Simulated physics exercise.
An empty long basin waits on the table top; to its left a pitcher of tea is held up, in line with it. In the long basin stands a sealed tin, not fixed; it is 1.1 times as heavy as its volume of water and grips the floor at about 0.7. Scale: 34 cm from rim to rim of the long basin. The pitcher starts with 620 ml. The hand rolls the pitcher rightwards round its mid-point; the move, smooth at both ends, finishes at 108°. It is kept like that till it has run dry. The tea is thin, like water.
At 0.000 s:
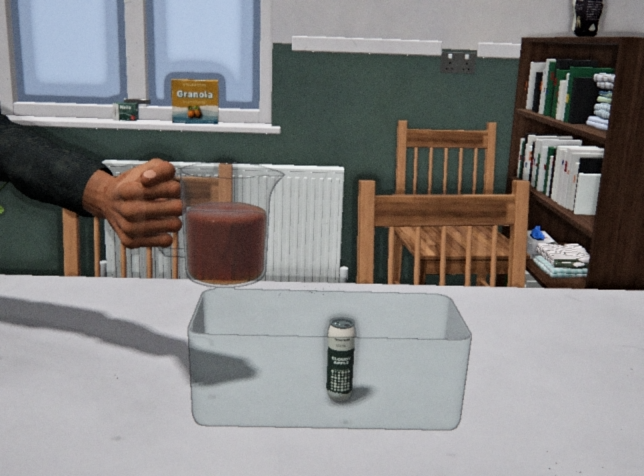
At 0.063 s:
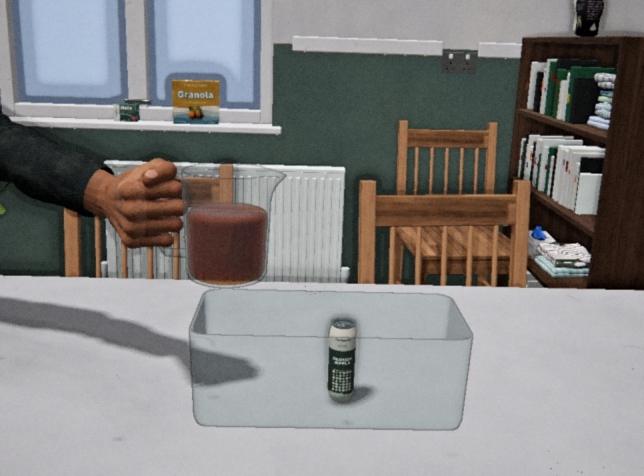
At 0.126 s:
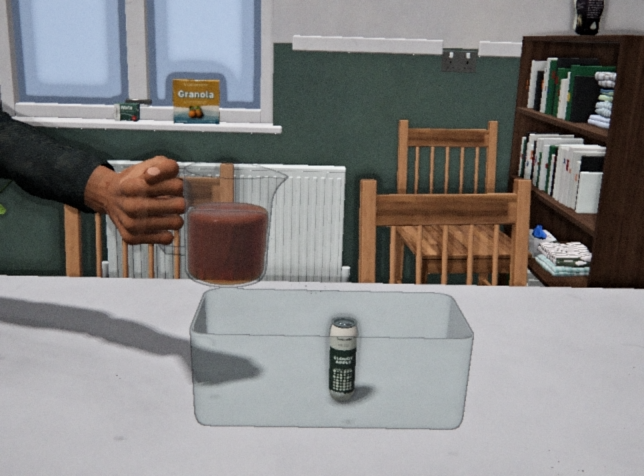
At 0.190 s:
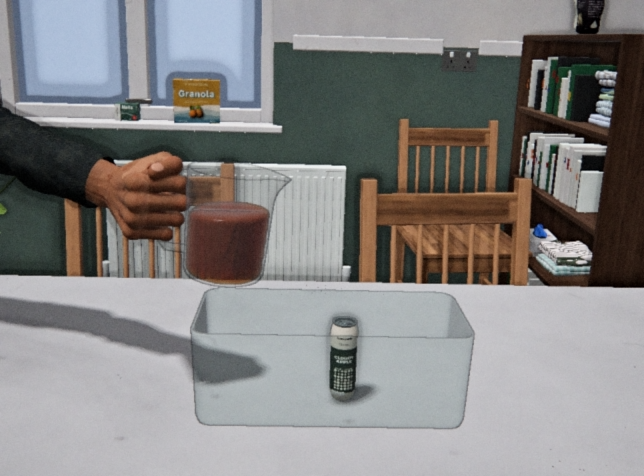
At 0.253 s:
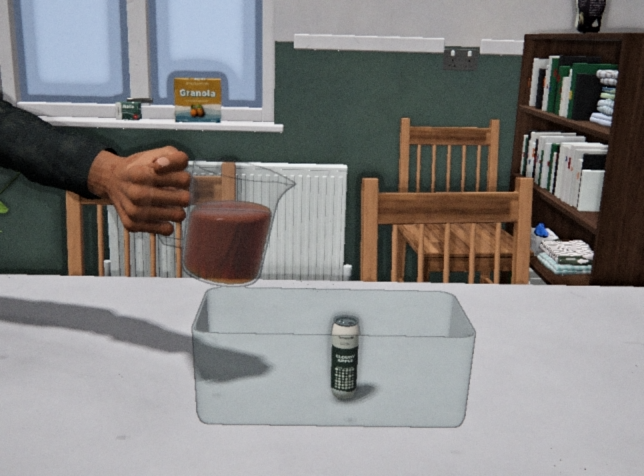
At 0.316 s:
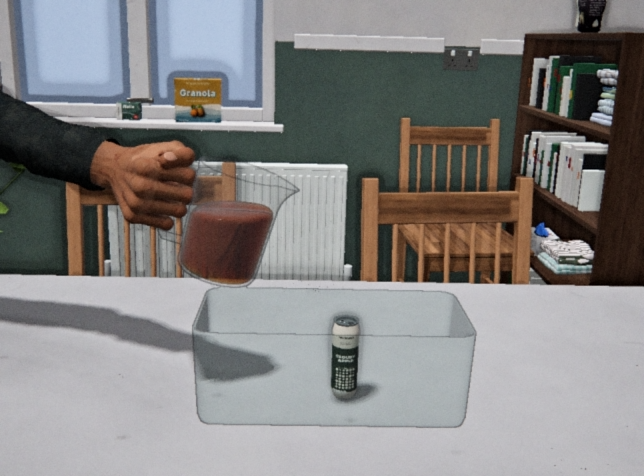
A hand holds a pitcher of tea above a long clear basin and tilts it slightly rightwards.
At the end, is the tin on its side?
The tin topples.
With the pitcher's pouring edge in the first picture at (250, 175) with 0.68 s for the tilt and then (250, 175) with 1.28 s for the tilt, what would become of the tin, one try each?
First it remains upright; then it keeps standing.
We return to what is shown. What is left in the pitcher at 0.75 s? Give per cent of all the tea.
Some 92 per cent.
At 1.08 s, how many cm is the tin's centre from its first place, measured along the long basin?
Some 1 cm.
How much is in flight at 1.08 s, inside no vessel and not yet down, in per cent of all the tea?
About 14 per cent.
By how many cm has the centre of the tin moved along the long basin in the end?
Some 8.0 cm.
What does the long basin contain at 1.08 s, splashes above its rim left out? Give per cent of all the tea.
About 52 per cent.
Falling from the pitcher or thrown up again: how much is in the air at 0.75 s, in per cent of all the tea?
About 7 per cent.
After 0.75 s the tilt is 69° and 93 per cent is still to pour; the tin stands where it began.
After 1.08 s the tilt is 101° and 33 per cent is still to pour; the tin leans 5°.
After 1.41 s the tilt is 108° and 2 per cent is still to pour; the tin lies on its side.
After 1.78 s the tilt is 108° and 0 per cent is still to pour; the tin lies on its side.
In the end the tin lies on its side.
